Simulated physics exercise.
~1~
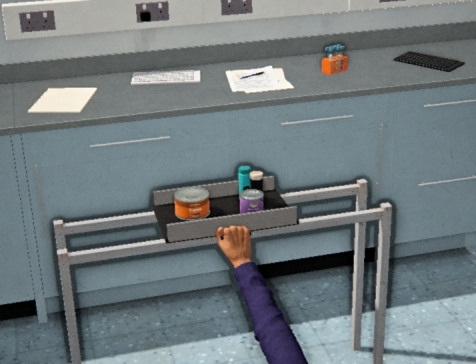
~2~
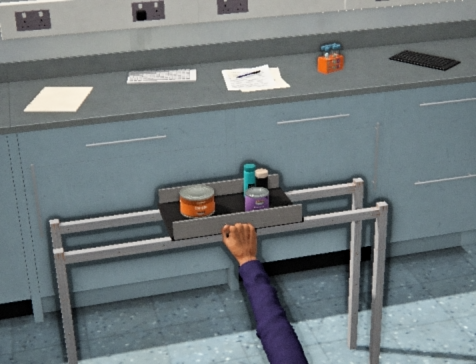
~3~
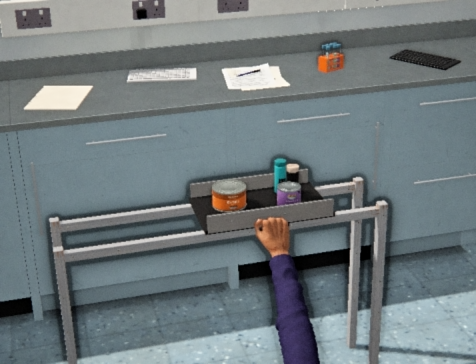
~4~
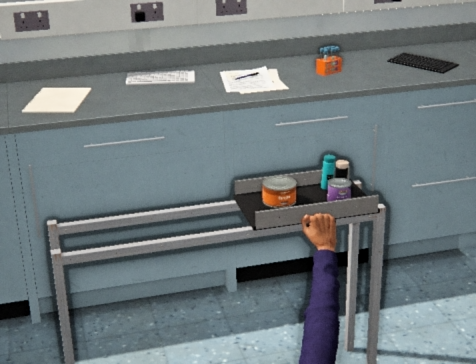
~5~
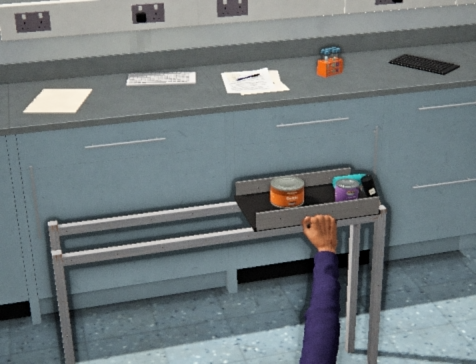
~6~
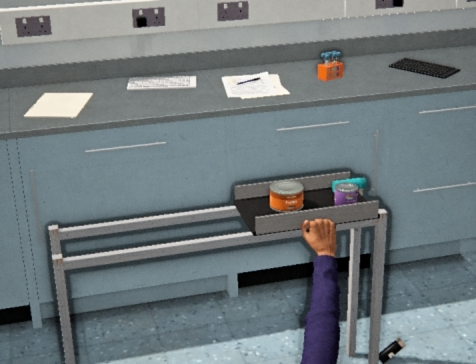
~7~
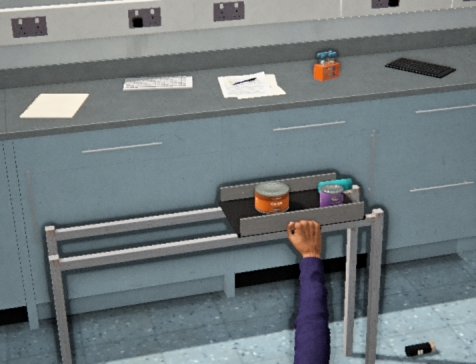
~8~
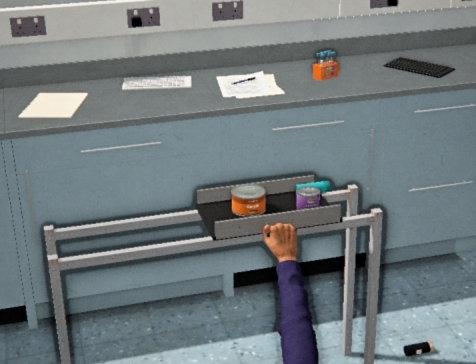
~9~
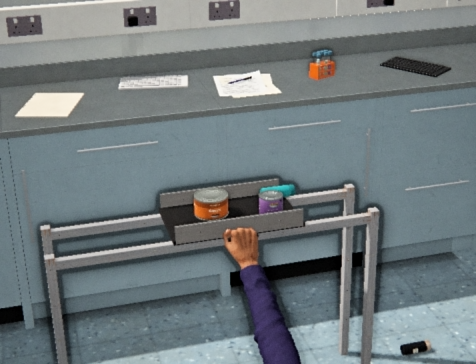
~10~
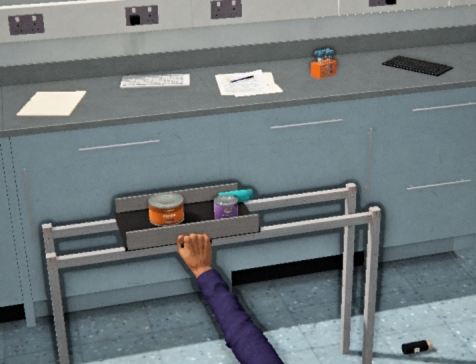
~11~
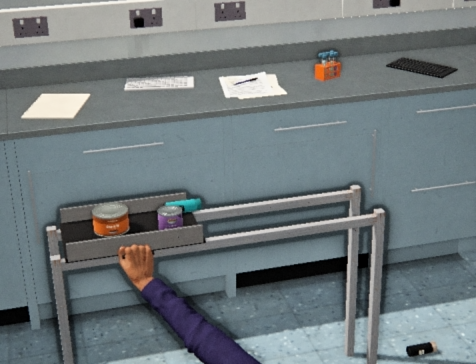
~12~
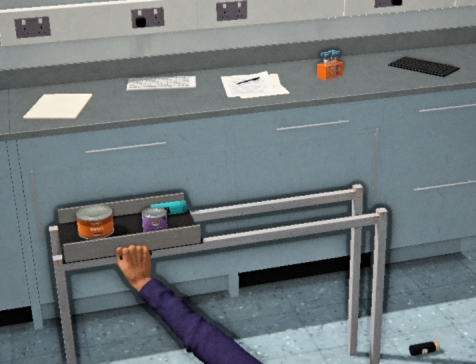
Purple-sleeved arm sliding a tray of containers right, toppling the turquoise shaker and spilling the black one, then sliding it left.
